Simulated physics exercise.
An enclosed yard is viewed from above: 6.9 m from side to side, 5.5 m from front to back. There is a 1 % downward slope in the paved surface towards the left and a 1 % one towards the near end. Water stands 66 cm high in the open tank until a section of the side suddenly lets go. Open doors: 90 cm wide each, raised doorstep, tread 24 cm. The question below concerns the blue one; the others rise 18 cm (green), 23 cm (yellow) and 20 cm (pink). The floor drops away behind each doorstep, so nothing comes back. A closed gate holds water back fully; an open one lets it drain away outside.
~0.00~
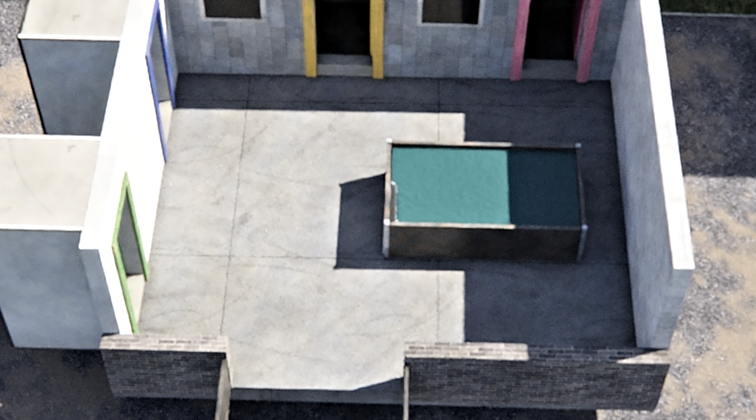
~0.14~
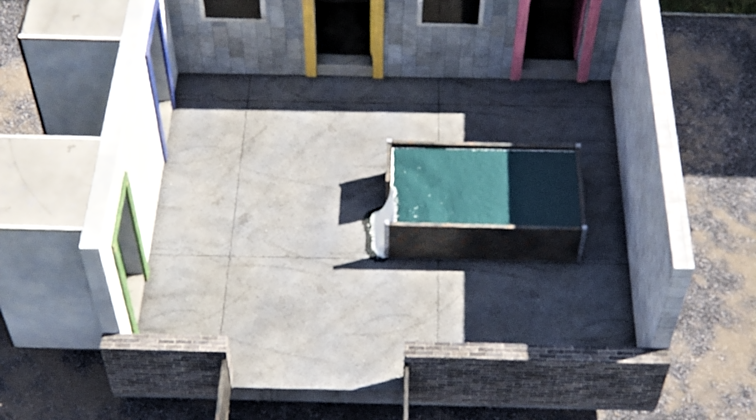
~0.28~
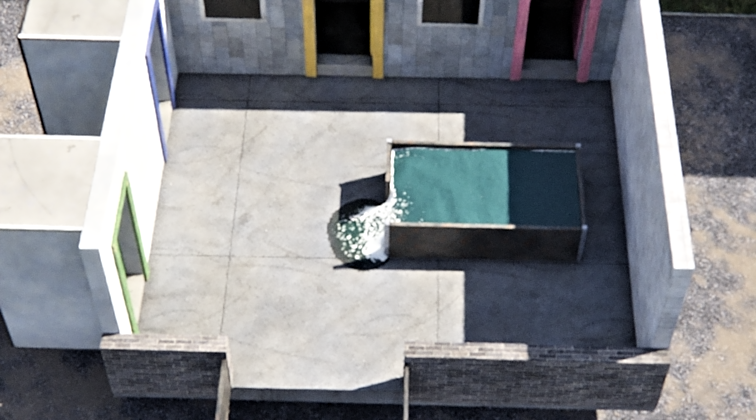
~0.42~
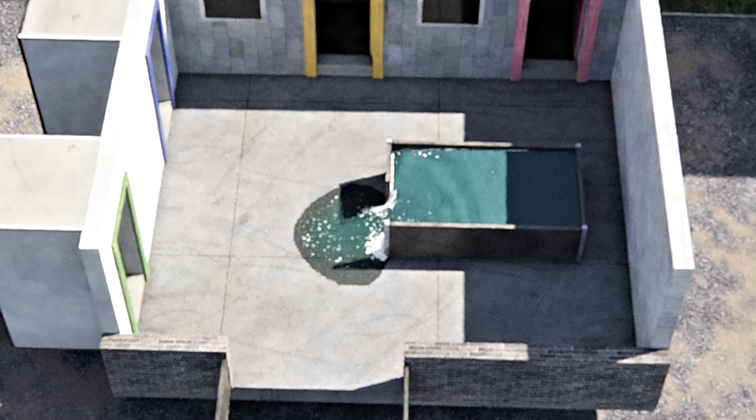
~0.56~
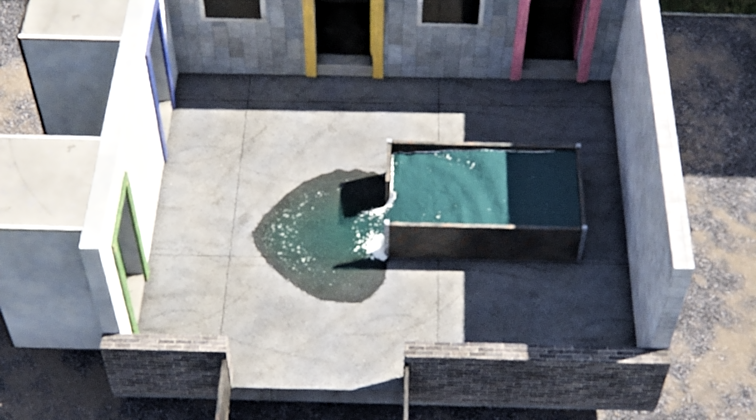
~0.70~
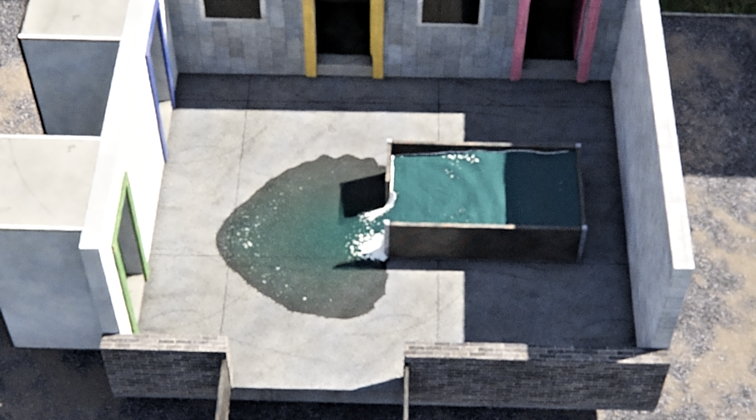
Green water pours from the left end of an open tank and spreads leftward across the paved yard.
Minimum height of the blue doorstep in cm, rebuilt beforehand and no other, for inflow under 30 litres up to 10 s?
9.5 cm.
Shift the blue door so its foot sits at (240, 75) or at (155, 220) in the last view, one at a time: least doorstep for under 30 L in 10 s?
You'd want about 8.5 cm there first, then about 17 cm.
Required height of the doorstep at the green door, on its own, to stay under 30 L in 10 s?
The green door needs around 17 cm.
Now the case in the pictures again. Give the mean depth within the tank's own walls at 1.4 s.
Mean depth: Approx. 51 cm.
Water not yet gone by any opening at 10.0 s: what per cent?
Remaining share: Around 82 %.
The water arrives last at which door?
Last: Pink.
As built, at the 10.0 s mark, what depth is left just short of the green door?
12.5 cm.
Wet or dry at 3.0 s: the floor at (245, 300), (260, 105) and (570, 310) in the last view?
Status: Submerged / submerged / clear.
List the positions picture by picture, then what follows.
In the first picture, still water, 66 cm deep, in the open tank at (484, 187); the blue door at (161, 87) is dry.
In the second picture, the front is at (371, 245), 0.3 m from the gap at (389, 224); 0.1 m2 of floor is wet, 66 cm left at the back.
In the third picture, water pours out at (389, 225) and has run 0.8 m, to (334, 238); about 8 cm deep outside, 66 cm at the back.
In the fourth picture, the gap is at (389, 225), the front 1.3 m out at (301, 240); the back of the open tank holds 66 cm.
In the fifth picture, the gap is at (389, 224), the front 1.9 m out at (260, 236); the back of the open tank holds 66 cm.
In the sixth picture, the gap is at (389, 224), the front 2.4 m out at (223, 239); the back of the open tank holds 66 cm; 2.0 m in a straight line remain to the blue door at (161, 87).
After 1.4 s water covers 30 % of the floor, deepest (34 cm) near (376, 235); it has not reached the blue door.
After 3.0 s water covers 40 % of the floor, deepest (27 cm) near (132, 369); 14 cm at the blue door, 0 litres in over its 22 cm doorstep.
After 10.0 s water covers 90 % of the floor, deepest (13 cm) near (132, 369); 9 cm at the blue door, 0 litres in over its 22 cm doorstep.
At the blue door as built, the water arrived by 1.8 s and peaked near 16 cm at 2.4 s.
Run again over the same 10 s with other heights there, 45 litres in over 8.5 cm, 11 litres over 11.5 cm. The limit of 30 litres is kept from about 9.5 cm up.
